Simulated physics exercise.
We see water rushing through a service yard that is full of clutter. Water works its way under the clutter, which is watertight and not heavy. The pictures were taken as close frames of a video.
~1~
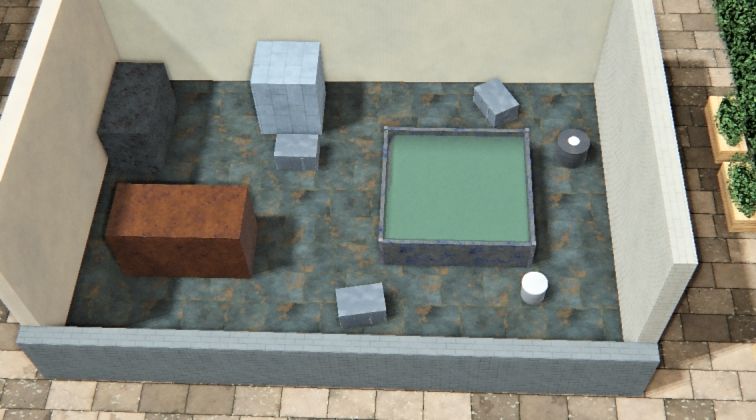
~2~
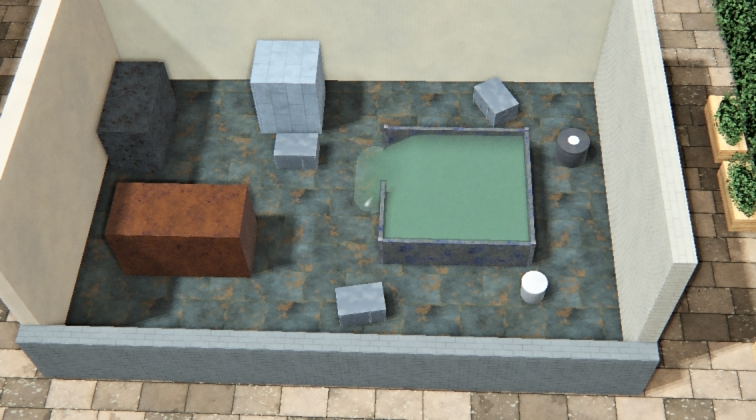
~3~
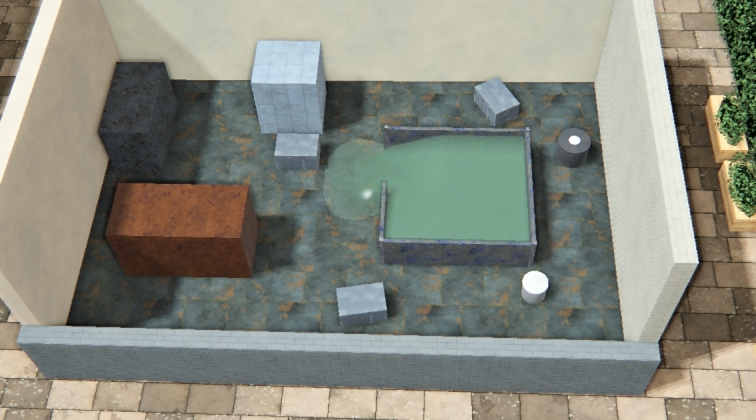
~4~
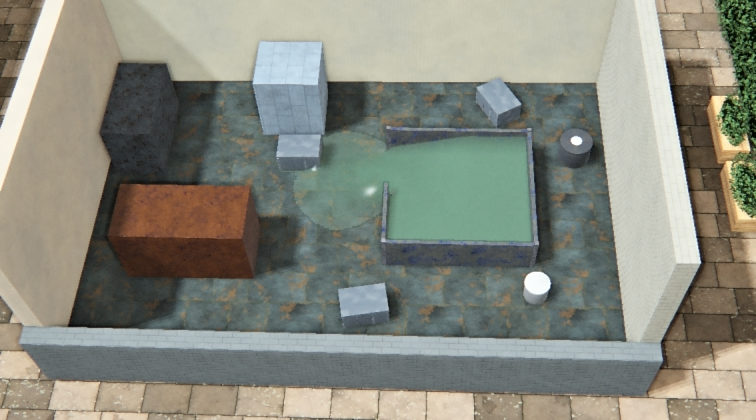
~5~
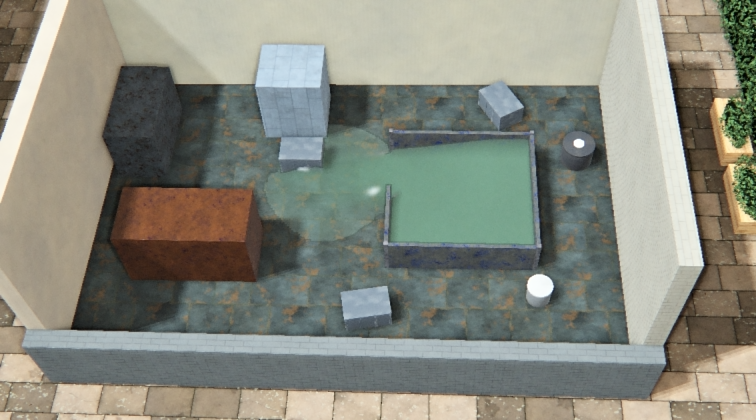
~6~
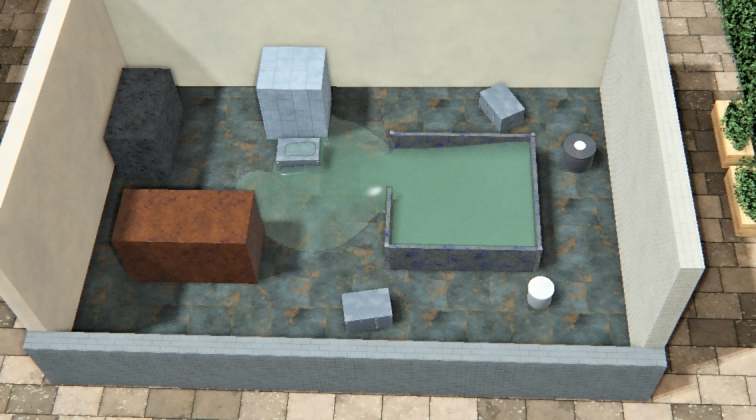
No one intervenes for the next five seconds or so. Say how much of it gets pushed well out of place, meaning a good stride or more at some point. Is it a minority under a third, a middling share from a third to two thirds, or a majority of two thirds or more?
Shy of a third.
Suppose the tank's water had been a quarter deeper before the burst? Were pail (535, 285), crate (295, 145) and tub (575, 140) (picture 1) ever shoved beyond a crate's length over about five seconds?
Item by item: Missed the mark, then cleared the mark, then missed the mark.
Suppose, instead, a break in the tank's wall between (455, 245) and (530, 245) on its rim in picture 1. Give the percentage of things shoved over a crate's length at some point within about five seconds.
I'd guess close to 60 percent.
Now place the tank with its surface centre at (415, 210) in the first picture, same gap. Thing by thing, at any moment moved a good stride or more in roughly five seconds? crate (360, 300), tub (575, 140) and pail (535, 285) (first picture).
Results in order: Never that far / never that far / never that far.
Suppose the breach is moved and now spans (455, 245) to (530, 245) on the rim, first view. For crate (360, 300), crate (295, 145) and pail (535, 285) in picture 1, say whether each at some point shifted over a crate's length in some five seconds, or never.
First beyond that mark, then under that mark, then beyond that mark.
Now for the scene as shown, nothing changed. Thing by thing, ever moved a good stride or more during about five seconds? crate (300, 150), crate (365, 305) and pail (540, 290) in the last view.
Item one gets that far, item two never gets that far, item three never gets that far.
A moment on, 0 of 5 are well off their spots; 0 afloat.
Next, 1 of 5 are well off their spots; 1 afloat.
Later, 1 of 5 are well off their spots; 0 afloat.
In the end, 1 of 5 are well off their spots, and 1 have been at some point; 1 afloat.
